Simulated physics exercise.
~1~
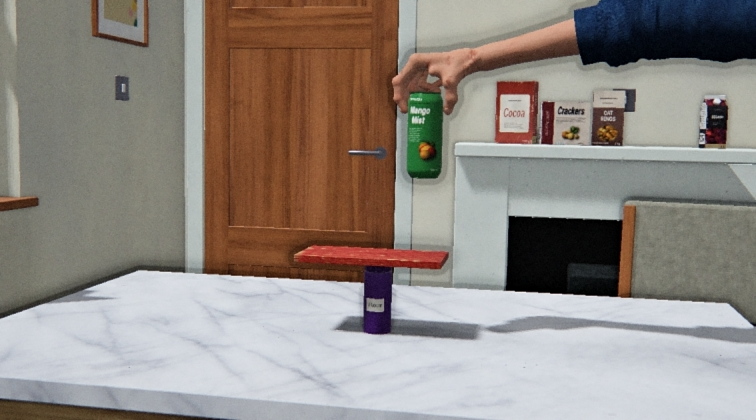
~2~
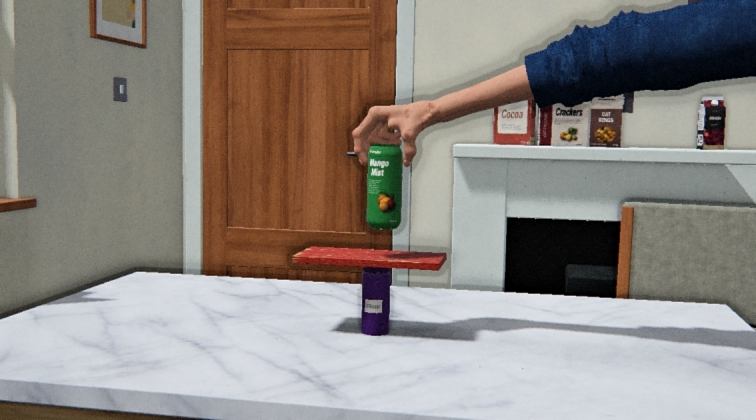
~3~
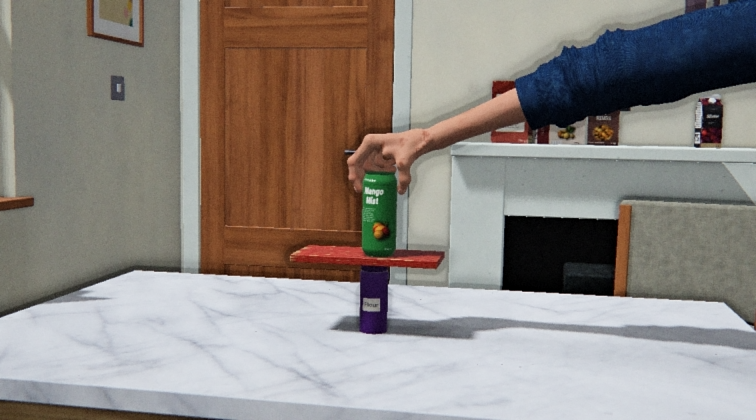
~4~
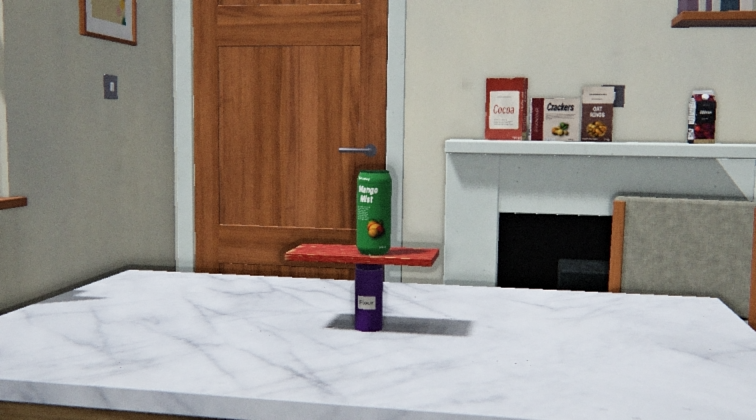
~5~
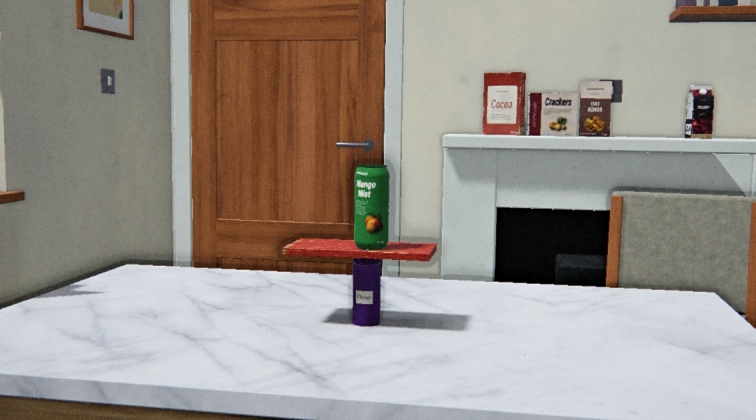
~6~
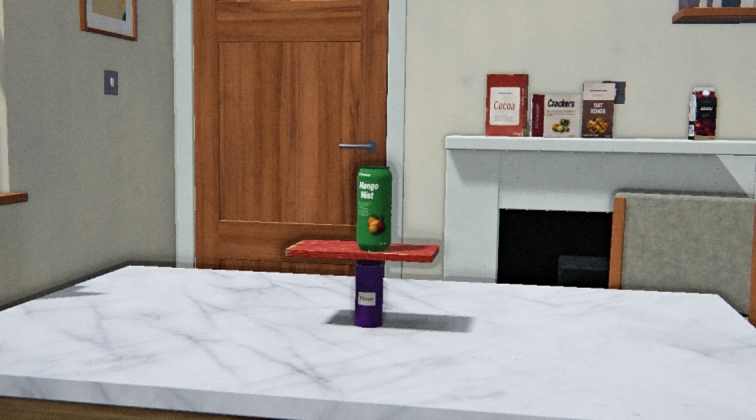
In a room with a wooden door and a mantel shelf, a red board lies balanced across an upright purple container on a white marble-patterned table. A hand reaching in from the right holds a green can by its top above the board. It moves the can left and down, then lowers it until it stands upright on the board, over the purple container. The hand lets go and withdraws out of view. The can stays where it was placed, and the little tower remains standing, with all three pieces at rest.
